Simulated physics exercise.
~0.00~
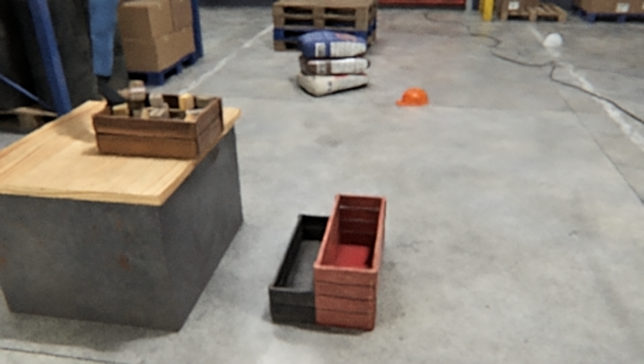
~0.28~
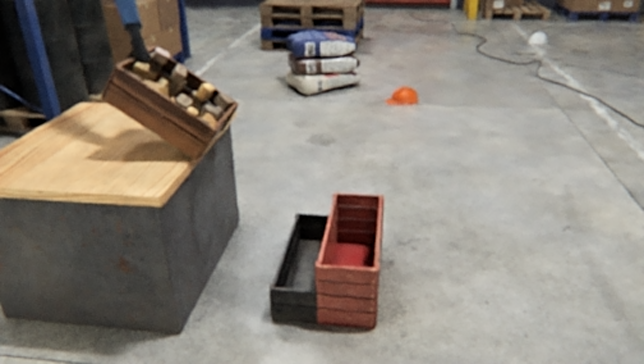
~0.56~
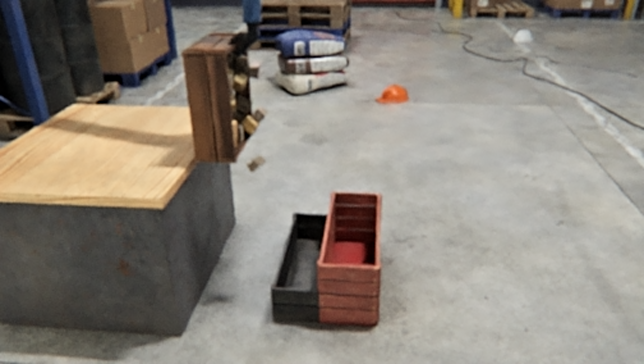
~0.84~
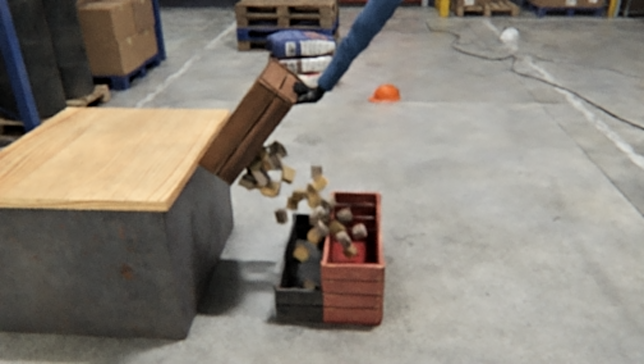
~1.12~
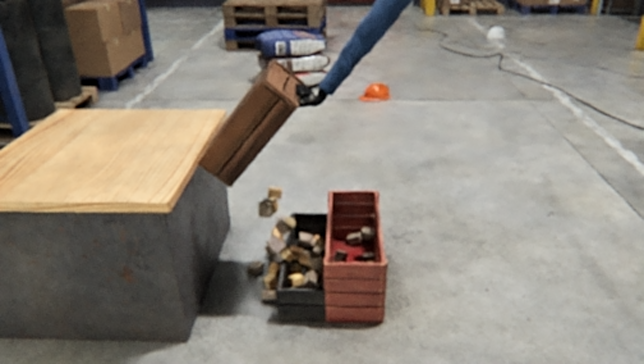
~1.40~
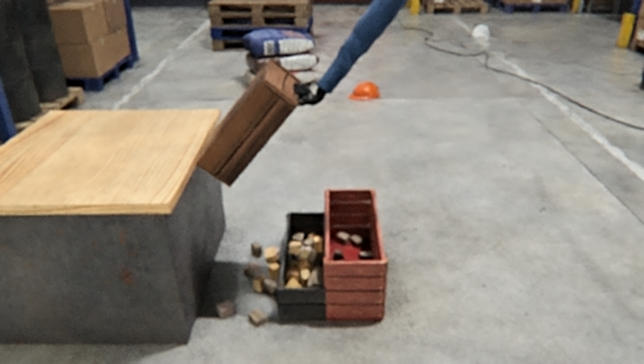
A blue-sleeved, gloved arm tipped a wooden crate of small wood blocks over the right end of a bench, spilling them downward. Most landed in the black trough, some in the red box beside it, and others on the floor near the bench.
